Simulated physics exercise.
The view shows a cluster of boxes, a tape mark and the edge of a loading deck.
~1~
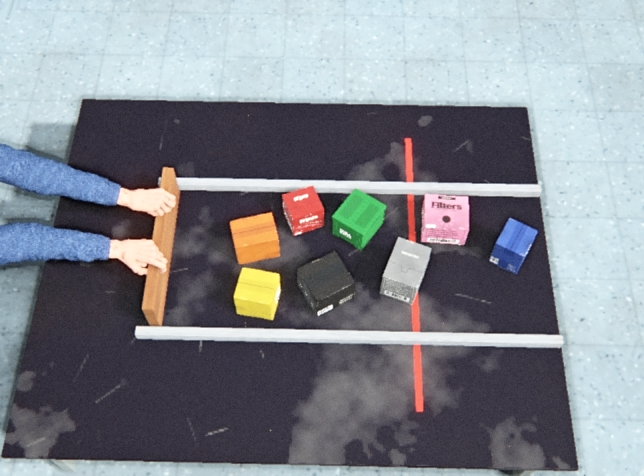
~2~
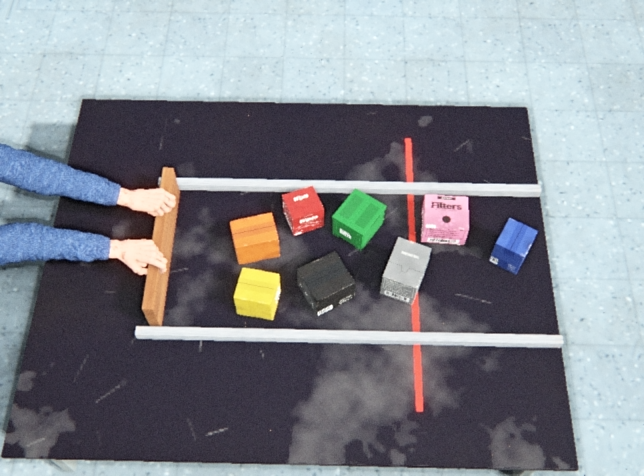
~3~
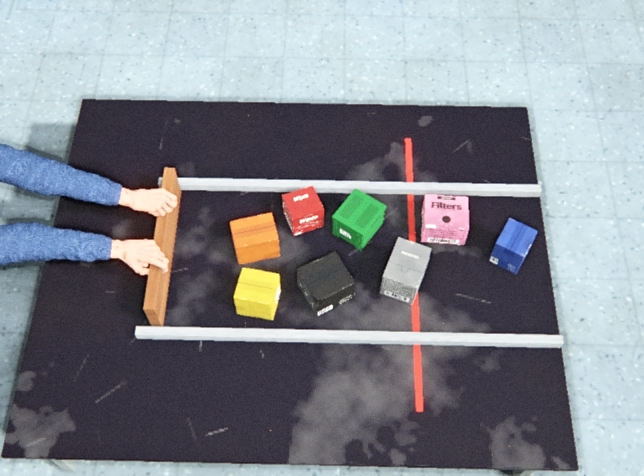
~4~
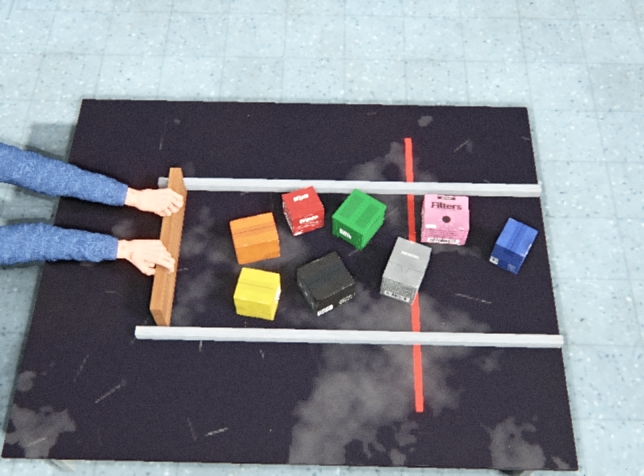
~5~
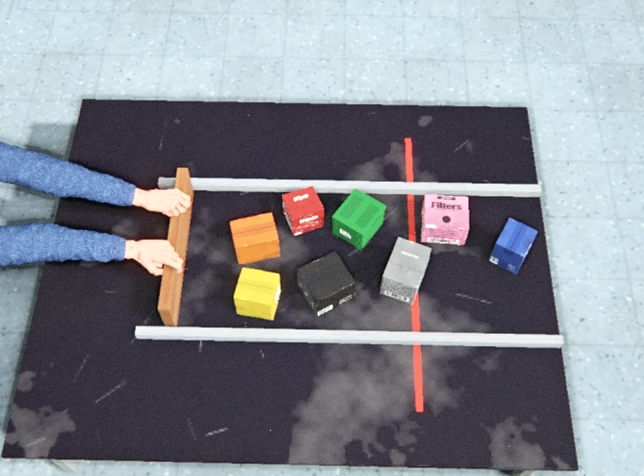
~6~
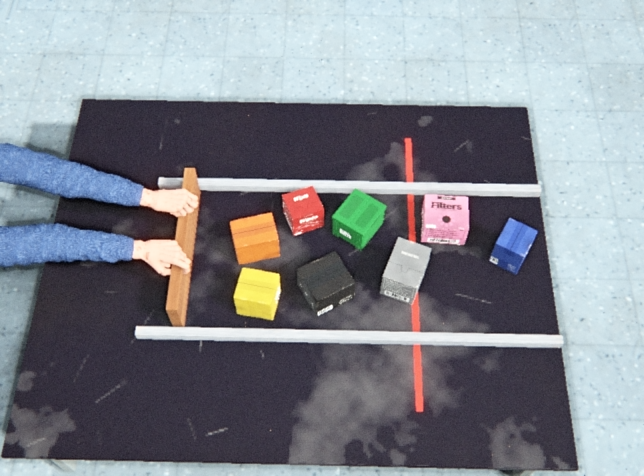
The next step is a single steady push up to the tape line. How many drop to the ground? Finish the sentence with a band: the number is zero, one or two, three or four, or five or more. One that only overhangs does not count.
The number is zero.
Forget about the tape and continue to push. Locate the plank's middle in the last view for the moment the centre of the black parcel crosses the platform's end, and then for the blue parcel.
With the black parcel it sits around (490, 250), with the blue parcel around (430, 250).
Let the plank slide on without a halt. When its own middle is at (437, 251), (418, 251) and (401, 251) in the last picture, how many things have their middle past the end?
Respectively, 1, 0 and 0.
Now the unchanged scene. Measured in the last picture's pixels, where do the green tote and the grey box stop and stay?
You'll see the green tote at (464, 217), with the grey box at (515, 284).
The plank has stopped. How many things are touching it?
3 in contact.
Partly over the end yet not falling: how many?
Overhanging ones - 1.
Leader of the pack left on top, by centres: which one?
Answer: The blue parcel.
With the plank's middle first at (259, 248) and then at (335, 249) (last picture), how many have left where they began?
Tally at point one: 2; at point two: 6.
Early on, none off yet; blue parcel at rest near (513, 246); pink box at rest near (445, 220); grey box at rest near (406, 271).
Finally, the number that fall off is zero.
